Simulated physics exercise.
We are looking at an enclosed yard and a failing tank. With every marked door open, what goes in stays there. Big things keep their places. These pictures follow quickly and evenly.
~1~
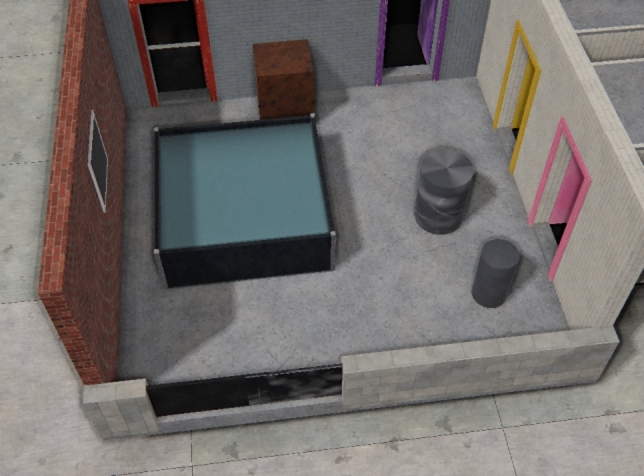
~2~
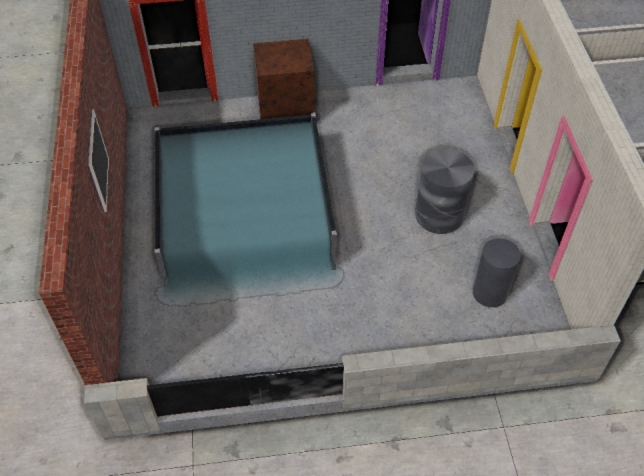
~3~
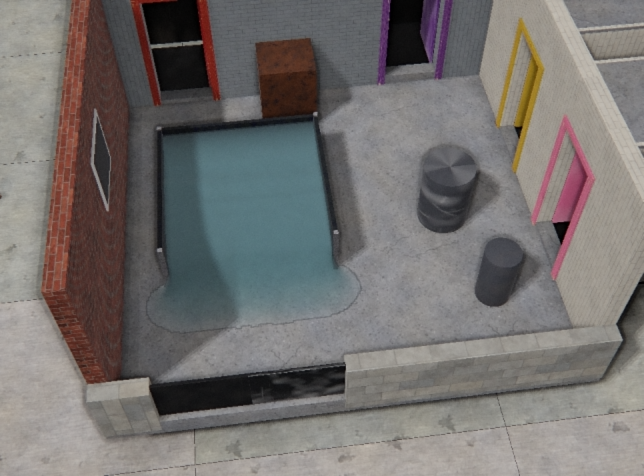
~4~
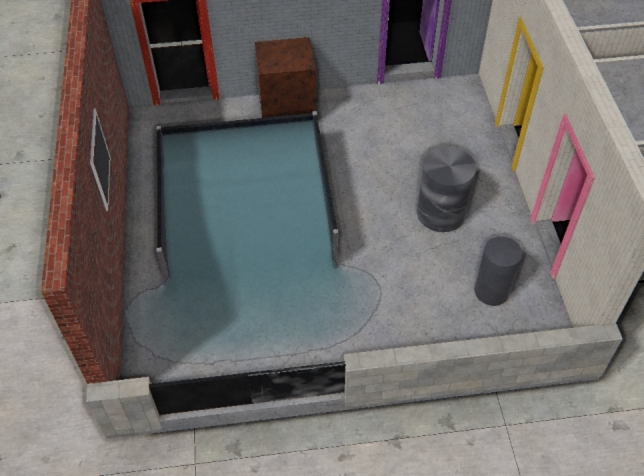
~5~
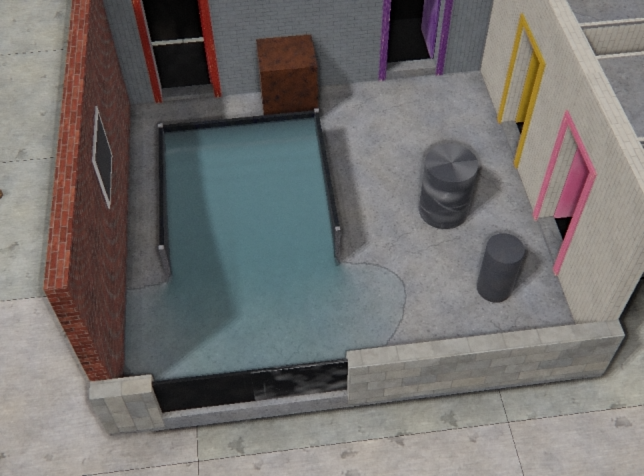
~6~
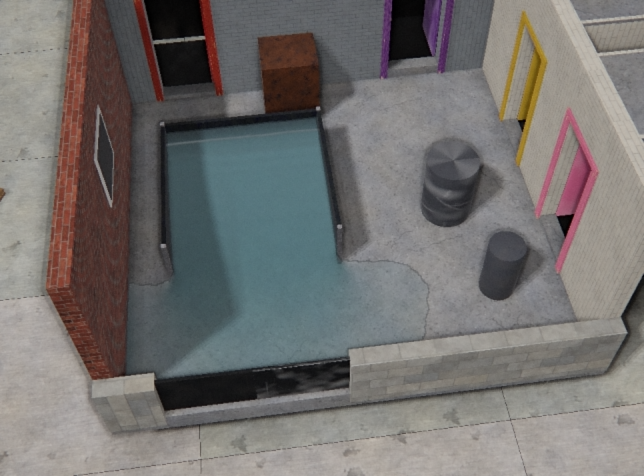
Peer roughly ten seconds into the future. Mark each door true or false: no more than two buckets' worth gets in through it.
Pink door: False, yellow door: False, purple door: True, red door: False.
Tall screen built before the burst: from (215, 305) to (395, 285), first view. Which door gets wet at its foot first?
Outcome: The one in pink.
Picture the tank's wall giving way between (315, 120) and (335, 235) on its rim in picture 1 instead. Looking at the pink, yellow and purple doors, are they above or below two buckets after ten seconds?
I'd say the pink door overshoots the mark, the yellow door overshoots the mark and the purple door overshoots the mark.
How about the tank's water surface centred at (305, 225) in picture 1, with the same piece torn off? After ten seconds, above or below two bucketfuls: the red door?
As far as I can tell, red gets swamped.
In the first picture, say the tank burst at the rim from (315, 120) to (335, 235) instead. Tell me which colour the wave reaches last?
Answer - the red-painted one.
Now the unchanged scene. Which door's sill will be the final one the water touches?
Result: The one in purple.
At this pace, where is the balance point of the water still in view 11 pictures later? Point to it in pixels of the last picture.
Estimate: (269, 293).
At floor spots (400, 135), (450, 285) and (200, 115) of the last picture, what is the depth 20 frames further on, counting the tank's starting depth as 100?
Going in order, that's 0, 18 and 0 %.
A moment on, water covers 30 % of the floor; the pink door not reached, the yellow door not reached, the purple door not reached, the red door not reached.
Next, water covers 35 % of the floor; the pink door not reached, the yellow door not reached, the purple door not reached, the red door not reached.
Then, water covers 65 % of the floor; the pink door under two buckets in, the yellow door wet at the sill, nothing in, the purple door not reached, the red door under two buckets in.
Later, water covers 100 % of the floor; the pink door over two buckets in, the yellow door under two buckets in, the purple door under two buckets in, the red door far over two buckets in.
In the end, water covers 100 % of the floor; the pink door over two buckets in, the yellow door over two buckets in, the purple door under two buckets in, the red door far over two buckets in.
